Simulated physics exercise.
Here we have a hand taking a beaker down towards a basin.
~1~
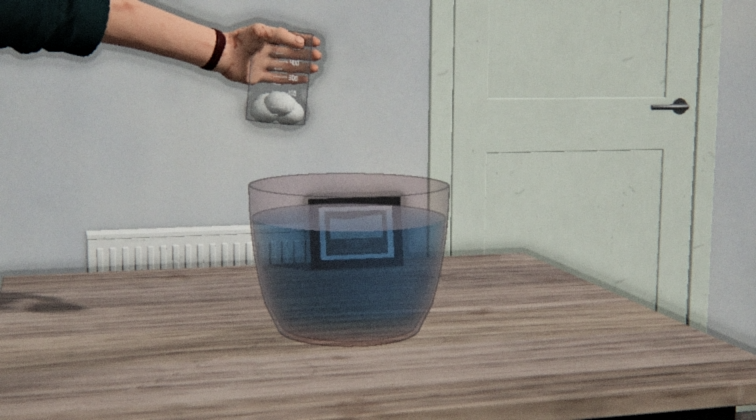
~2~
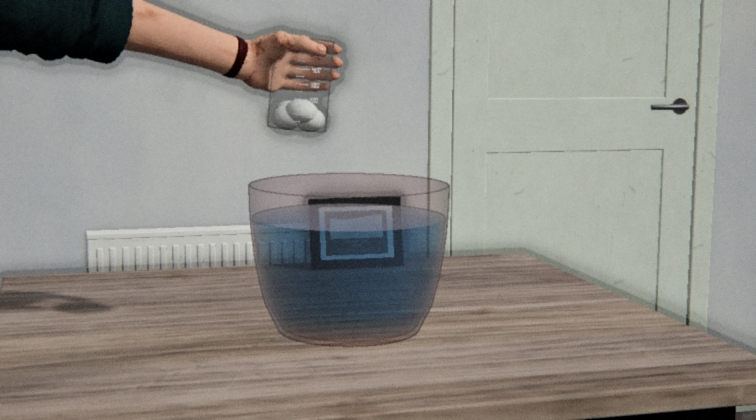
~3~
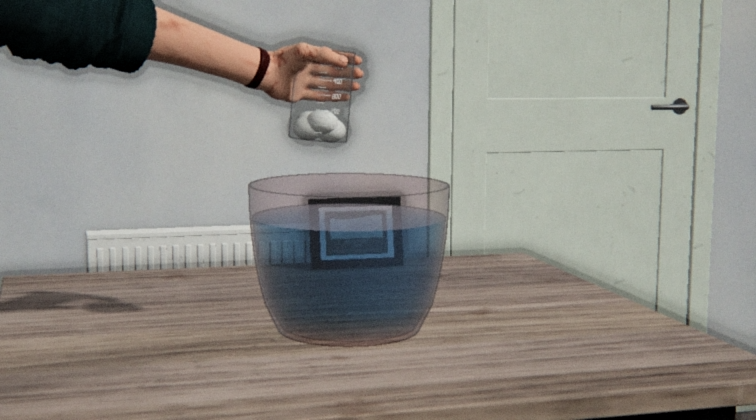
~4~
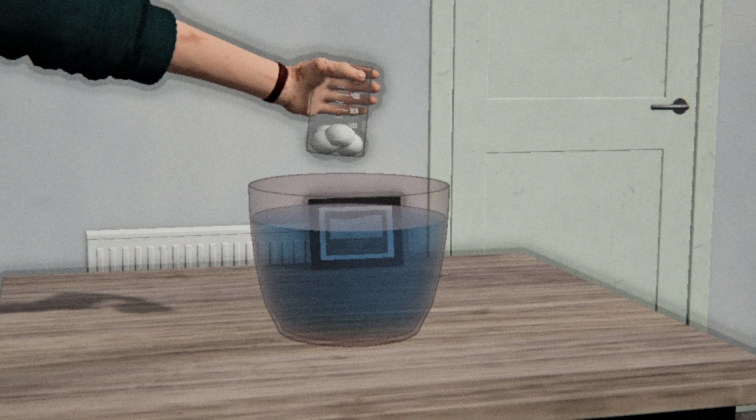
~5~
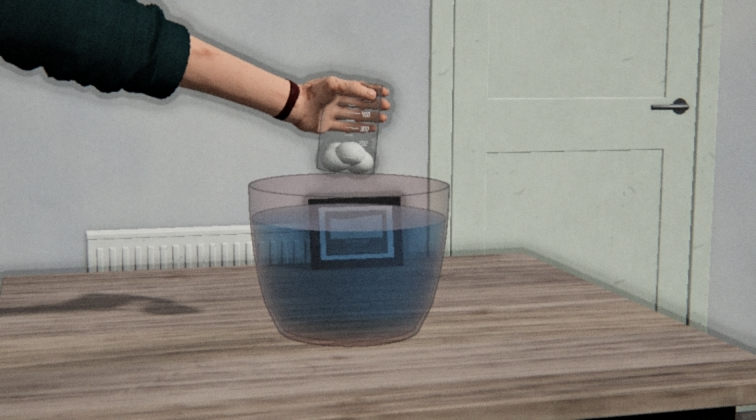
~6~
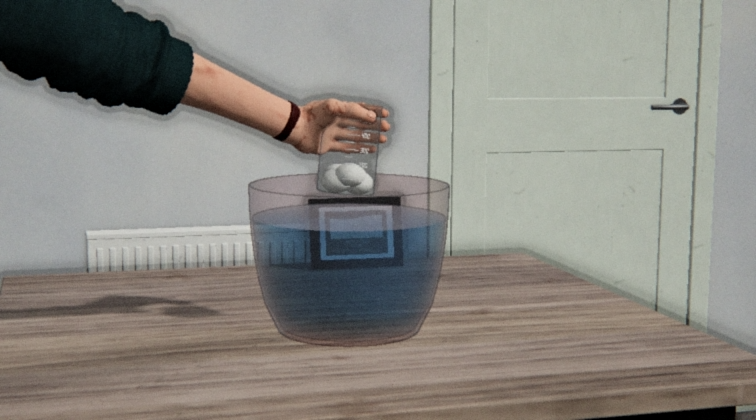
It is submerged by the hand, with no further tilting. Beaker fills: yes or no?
Yes.
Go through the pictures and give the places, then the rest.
In the first frame, beaker (279, 76) mouth up; above the basin.
In the second frame, beaker (301, 83) mouth up; paper towel (298, 117); coming down.
In the third frame, beaker (322, 94) mouth up; lower.
In the fourth frame, beaker (339, 108) mouth up; paper towel (336, 141); lower still.
In the fifth frame, beaker (349, 126) mouth up; close to the surface.
In the sixth frame, beaker (349, 147) mouth up; paper towel (347, 180); just over the surface.
Shortly, the beaker enters the water.
Then, water pours in as the air escapes.
At the finish, the beaker is under, flooded, and the paper towel is wet.
